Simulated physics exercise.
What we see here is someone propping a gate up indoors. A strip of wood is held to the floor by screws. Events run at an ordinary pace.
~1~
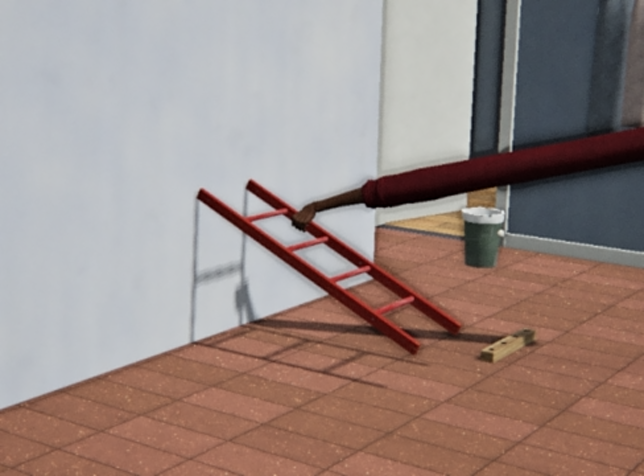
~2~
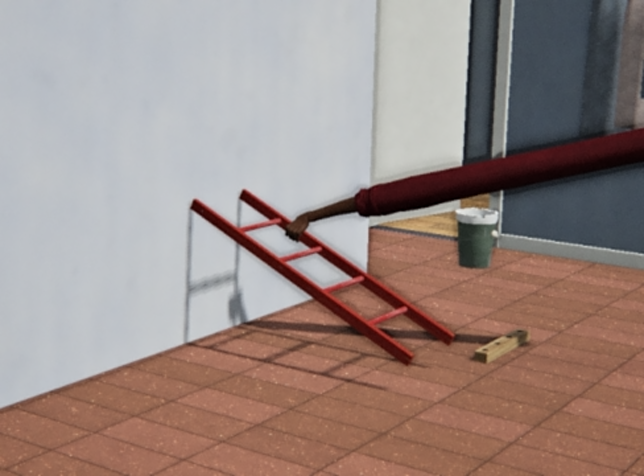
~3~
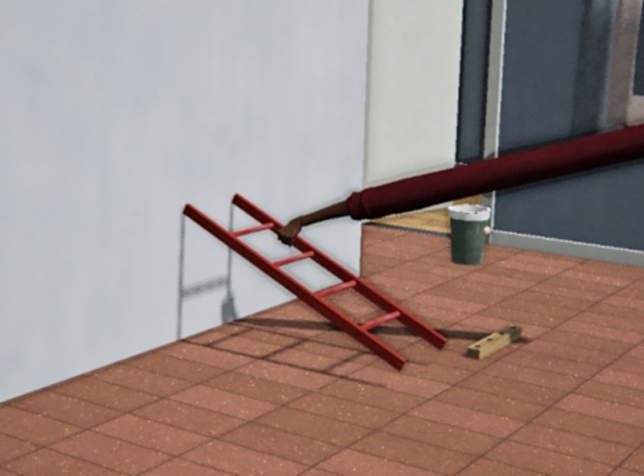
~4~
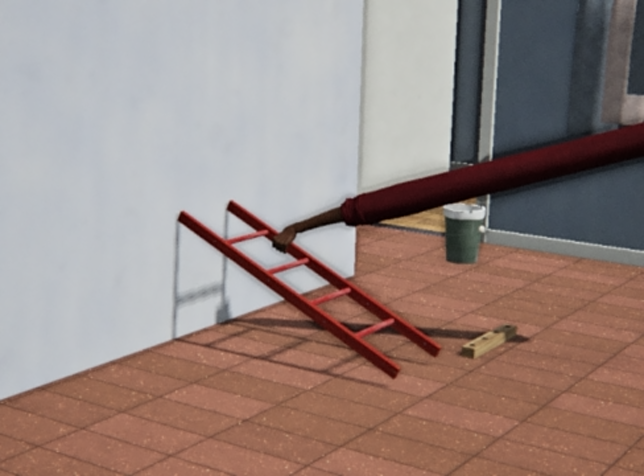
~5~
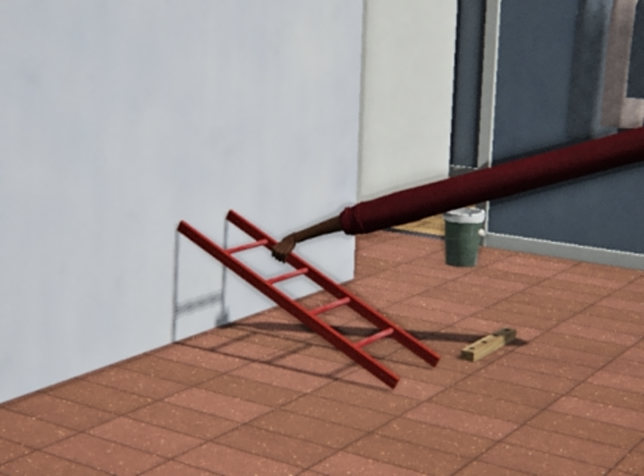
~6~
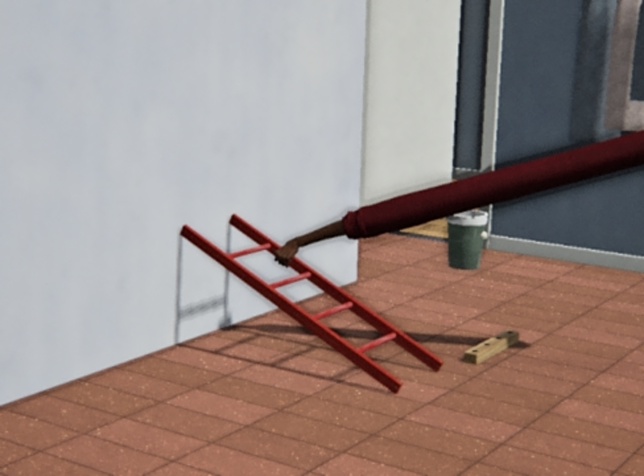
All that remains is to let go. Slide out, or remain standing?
It will not stand.
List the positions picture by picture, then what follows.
Still on the way; red gate (326, 260); batten (510, 345), in the first frame.
Still on the way; red gate (319, 271); batten (503, 345), in the second frame.
Still on the way; red gate (312, 275); batten (496, 342), in the third frame.
Still on the way; red gate (307, 283); batten (490, 340), in the fourth frame.
Still on the way; red gate (306, 292); batten (490, 344), in the fifth frame.
In place, still held; red gate (309, 297); batten (493, 346), in the sixth frame.
Then, 0.22 s on from there, red gate turned 9° from its first pose near (314, 318).
Then, 0.34 s on from there, red gate turned 24° from its first pose near (318, 356).
Then, 0.56 s on from there, red gate turned 27° from its first pose near (319, 347).
In the end, the red gate slips down, near (319, 354).
